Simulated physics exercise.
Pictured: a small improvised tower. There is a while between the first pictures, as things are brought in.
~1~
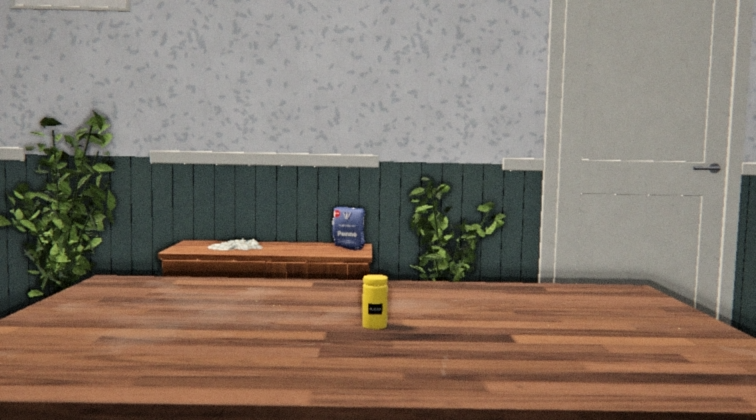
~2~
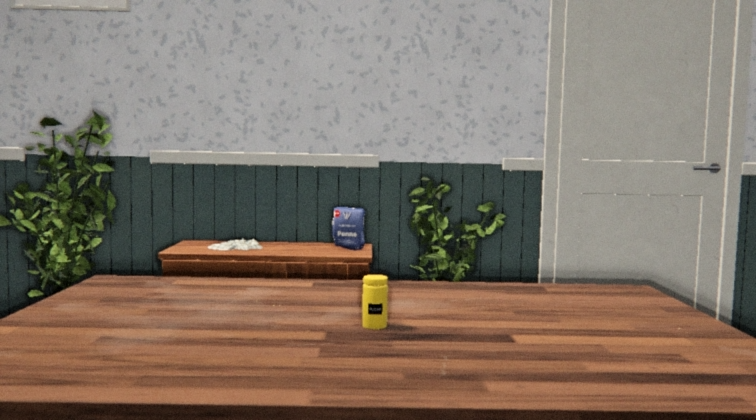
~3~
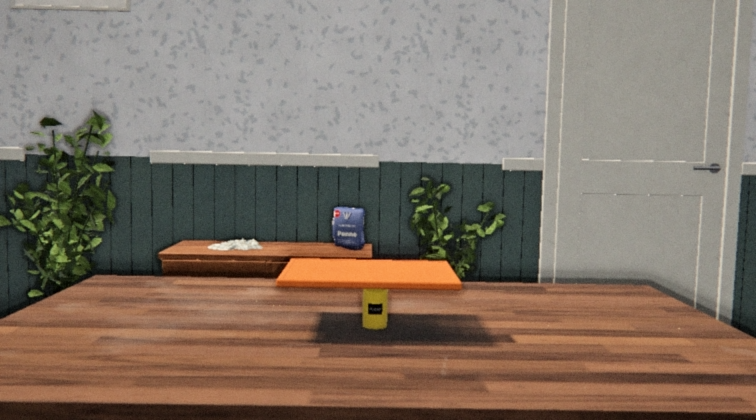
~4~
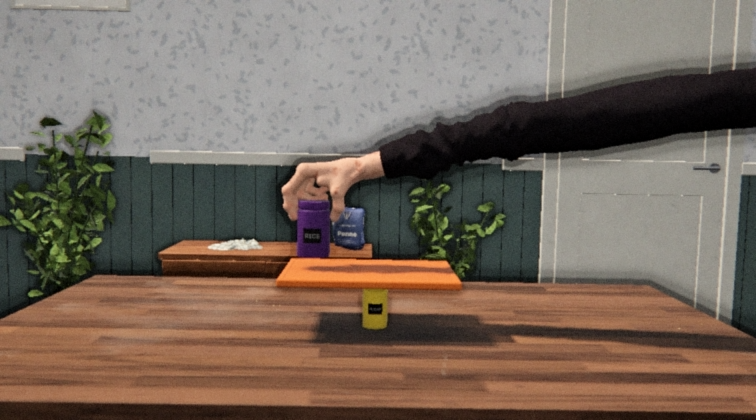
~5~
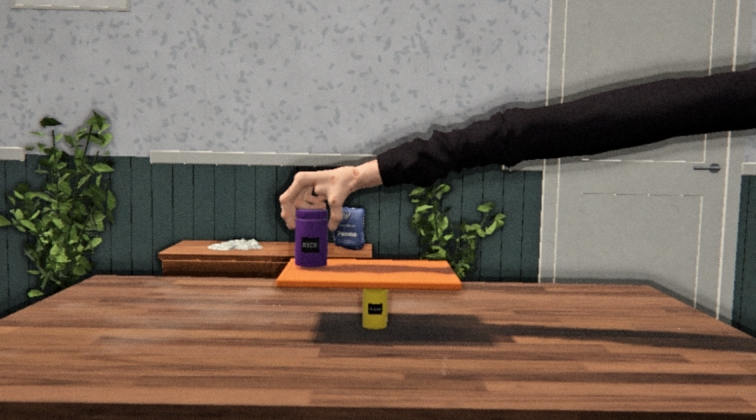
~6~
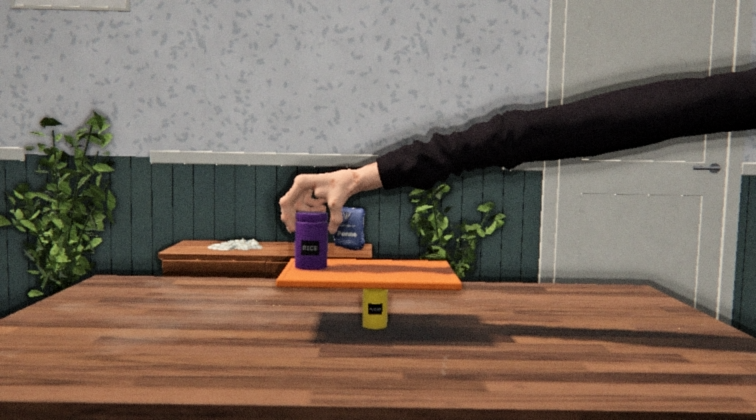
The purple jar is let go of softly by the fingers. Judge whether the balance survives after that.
Won't stay.
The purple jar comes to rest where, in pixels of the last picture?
It ends near (234, 306).
Then, 0.30 s past the last view, purple jar now fallen; orange lid rocked 38° from its first pose.
Then, 0.40 s past the last view, orange lid rocked 33° from its first pose.
Then, 0.60 s past the last view, orange lid now fallen; yellow shaker displaced well along.
Finally, fallen, purple jar and orange lid; moved from the start, yellow shaker. Final places as the last picture's camera would see them, purple jar near (234, 306). The stack comes apart.
